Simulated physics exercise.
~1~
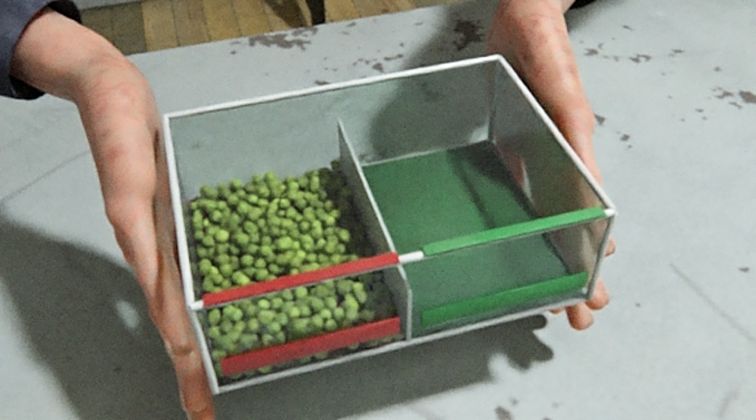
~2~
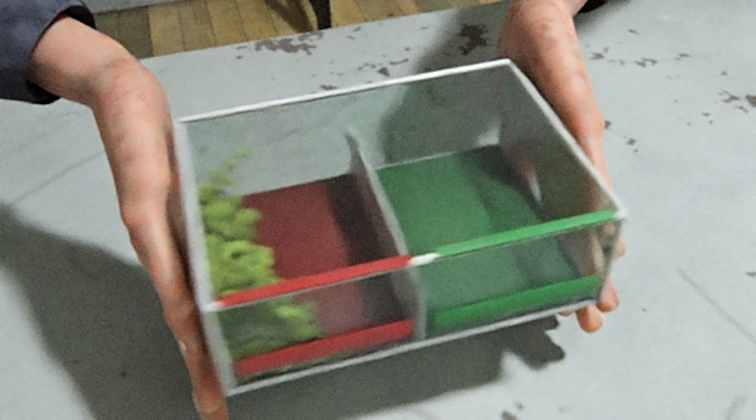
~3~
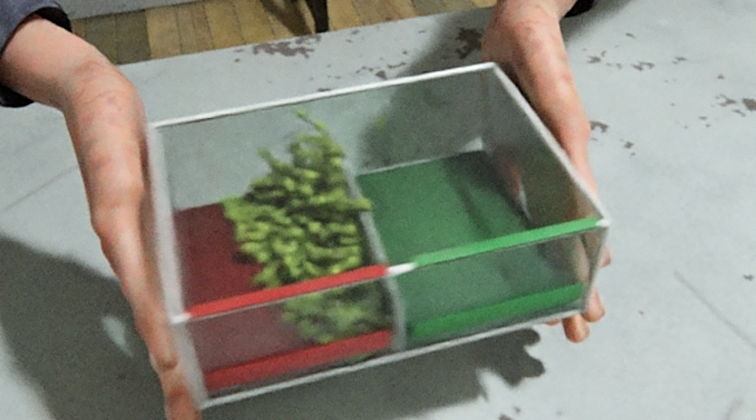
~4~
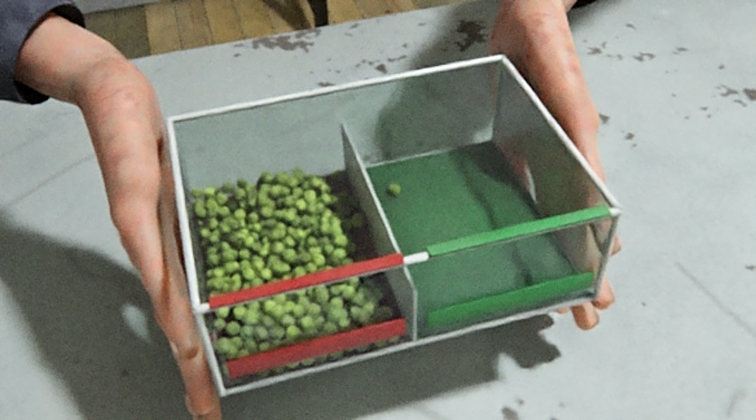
We see two hands holding a clear box of green peas above a gray table and shaking it from side to side, the peas surging left and right within the red section, until they settle there with a single pea in the green section.
